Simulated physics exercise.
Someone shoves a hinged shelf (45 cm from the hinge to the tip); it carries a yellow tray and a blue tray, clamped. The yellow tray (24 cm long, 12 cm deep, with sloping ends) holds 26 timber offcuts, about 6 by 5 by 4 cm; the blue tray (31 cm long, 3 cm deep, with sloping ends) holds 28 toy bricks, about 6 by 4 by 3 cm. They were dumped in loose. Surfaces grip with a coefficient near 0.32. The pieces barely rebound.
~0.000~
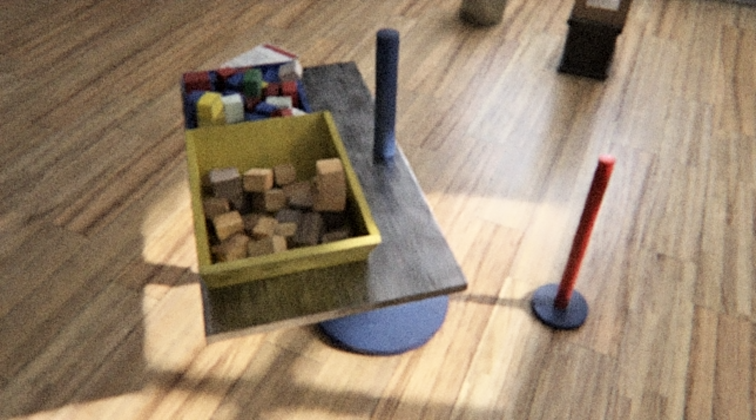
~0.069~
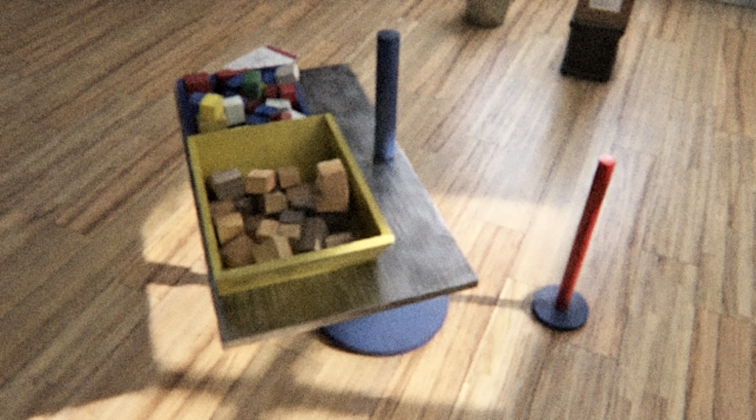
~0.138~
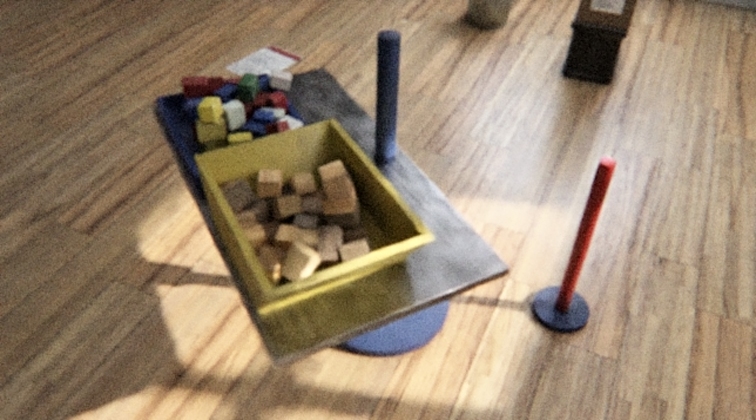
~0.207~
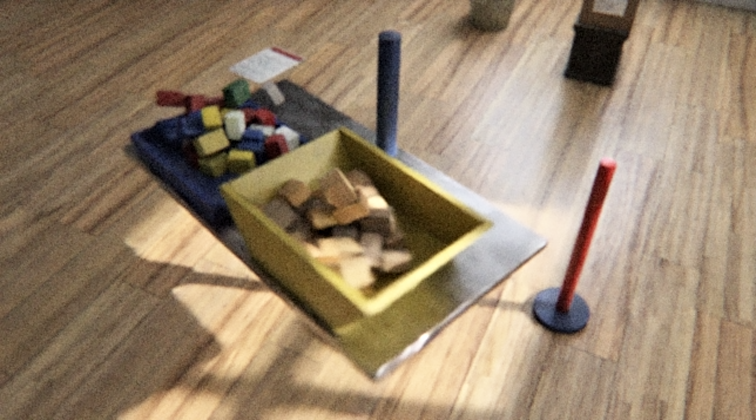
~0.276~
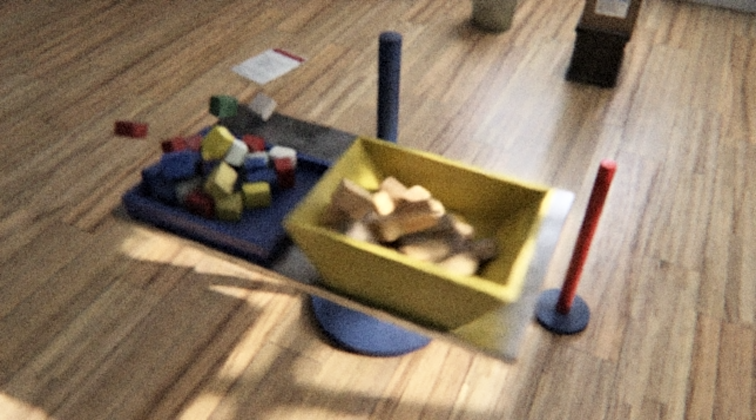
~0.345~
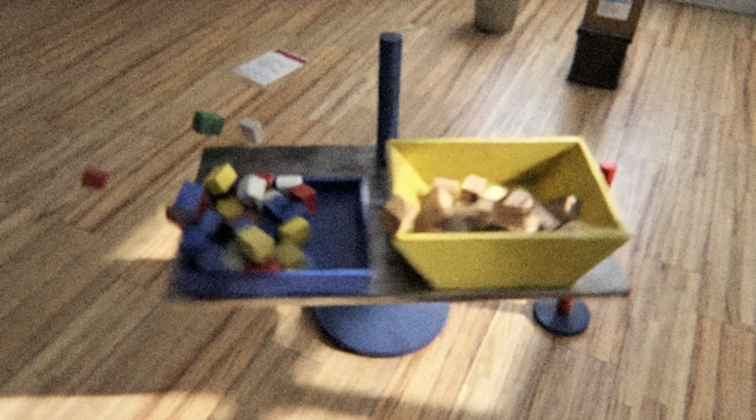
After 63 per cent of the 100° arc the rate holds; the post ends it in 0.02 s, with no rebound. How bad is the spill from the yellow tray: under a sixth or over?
It sheds more than a sixth of them.
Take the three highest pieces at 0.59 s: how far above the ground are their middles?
About 82 cm.
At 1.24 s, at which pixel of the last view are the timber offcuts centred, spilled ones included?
Near (552, 167).
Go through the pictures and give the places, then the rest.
In the first frame (places track the rim corner closest to us here), yellow tray (203, 266); blue tray (its farthest corner) (290, 61); 0° round; all still inside.
The second frame shows yellow tray (218, 273); blue tray (284, 64); 3° round.
The third frame shows yellow tray (269, 290); blue tray (265, 74); 13° round; 1 out, the lowest brick at (280, 80).
The fourth frame shows yellow tray (368, 306); blue tray (235, 93); 29° round; 2 out, the lowest brick at (273, 94).
The fifth frame shows yellow tray (507, 294); blue tray (207, 127); 51° round; 3 out, the lowest brick at (262, 107).
The sixth frame shows yellow tray (626, 233); blue tray (205, 180); 79° round; 4 out, the lowest brick at (95, 179).
After 0.39 s, it reaches the stop.
After 0.47 s, the yellow tray is down by 1 of 26 and the blue tray is down by 8 of 28.
After 0.59 s, the yellow tray is down by 6 of 26 and the blue tray is down by 10 of 28.
After 0.81 s, the yellow tray is down by 8 of 26 and the blue tray is down by 11 of 28.
Final count (at 1.24 s), the yellow tray is down by 8 of 26 and the blue tray is down by 11 of 28. Asked share, 8 of 26, 31 per cent.
